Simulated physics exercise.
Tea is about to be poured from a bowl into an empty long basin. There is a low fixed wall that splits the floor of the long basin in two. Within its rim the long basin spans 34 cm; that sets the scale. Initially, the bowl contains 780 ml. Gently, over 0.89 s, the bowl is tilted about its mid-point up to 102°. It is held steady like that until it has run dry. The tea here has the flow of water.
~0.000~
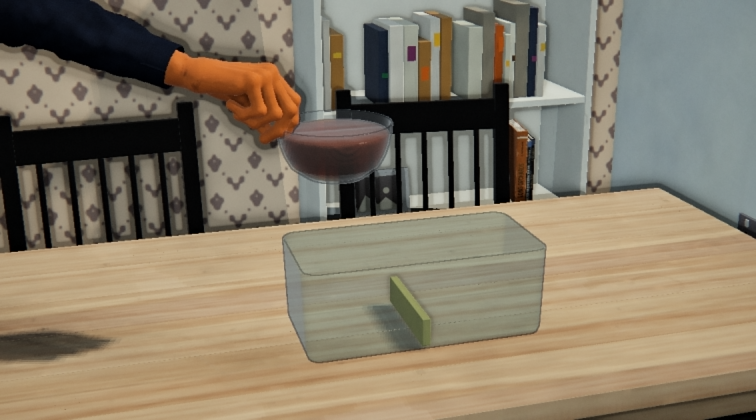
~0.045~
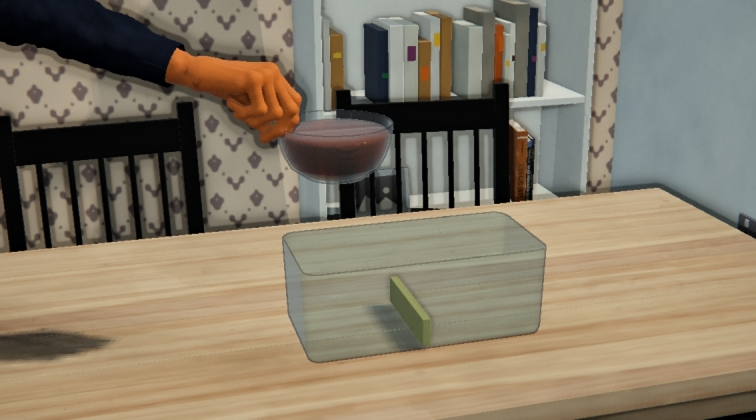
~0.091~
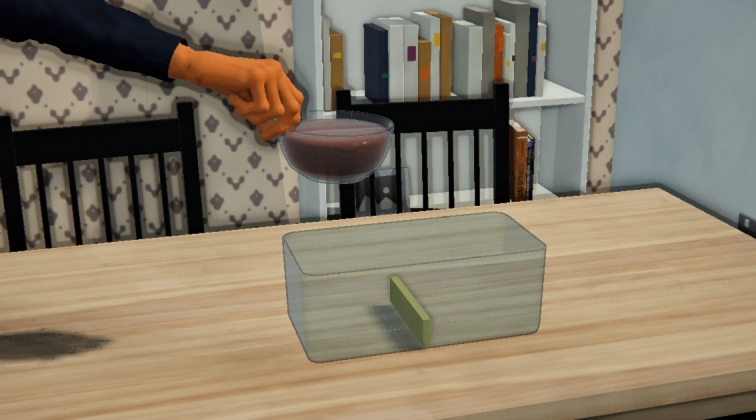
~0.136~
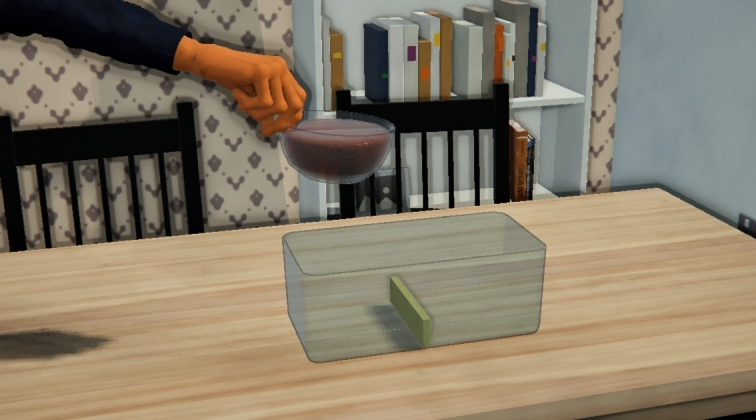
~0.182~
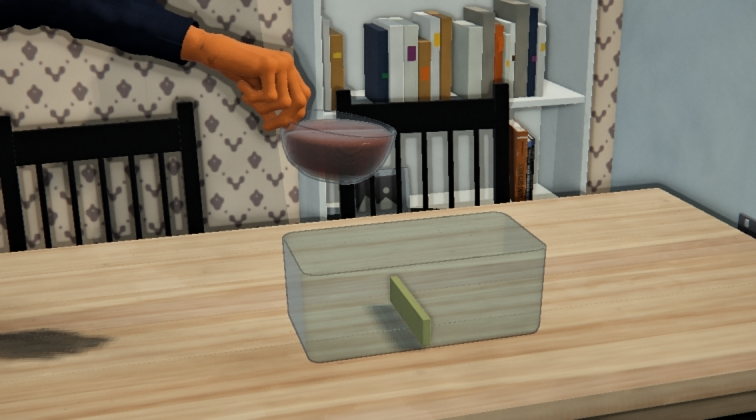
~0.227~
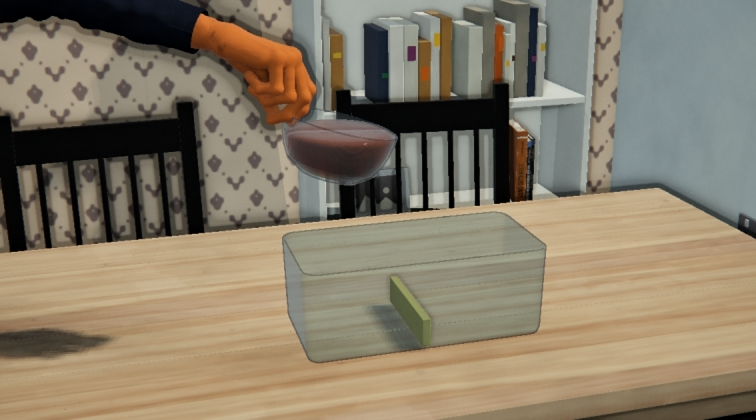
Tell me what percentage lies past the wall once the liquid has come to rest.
Some 81 per cent.
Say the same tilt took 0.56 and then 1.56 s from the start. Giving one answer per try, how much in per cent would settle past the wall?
I'd say 70 percent on the first go, 85 percent on the next.
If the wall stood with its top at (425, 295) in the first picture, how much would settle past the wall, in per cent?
Estimate: Close to 65 per cent.
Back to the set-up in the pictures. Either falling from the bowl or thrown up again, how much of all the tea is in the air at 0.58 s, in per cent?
Estimate: About 40 % of all of it.
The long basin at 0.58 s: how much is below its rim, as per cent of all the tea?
At that time the basin holds about 22 per cent of the liquid.
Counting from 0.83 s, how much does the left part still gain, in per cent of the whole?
Near 6 percent, give or take.
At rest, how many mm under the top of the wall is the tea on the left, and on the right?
For the left, around 34 mm; for the right, around 16 mm.
By 0.58 s the tilt is 74° and 37 per cent is still to pour, 0 is left of the wall and 22 right of it.
By 0.83 s the tilt is 101° and 2 per cent is still to pour, 12 is left of the wall and 79 right of it.
By 1.10 s the tilt is 102° and 0 per cent is still to pour, 18 is left of the wall and 81 right of it.
By 1.39 s the tilt is 102° and 0 per cent is still to pour, 18 is left of the wall and 81 right of it.
At rest 18 per cent lies left of the wall, 81 right of it and 1 outside.
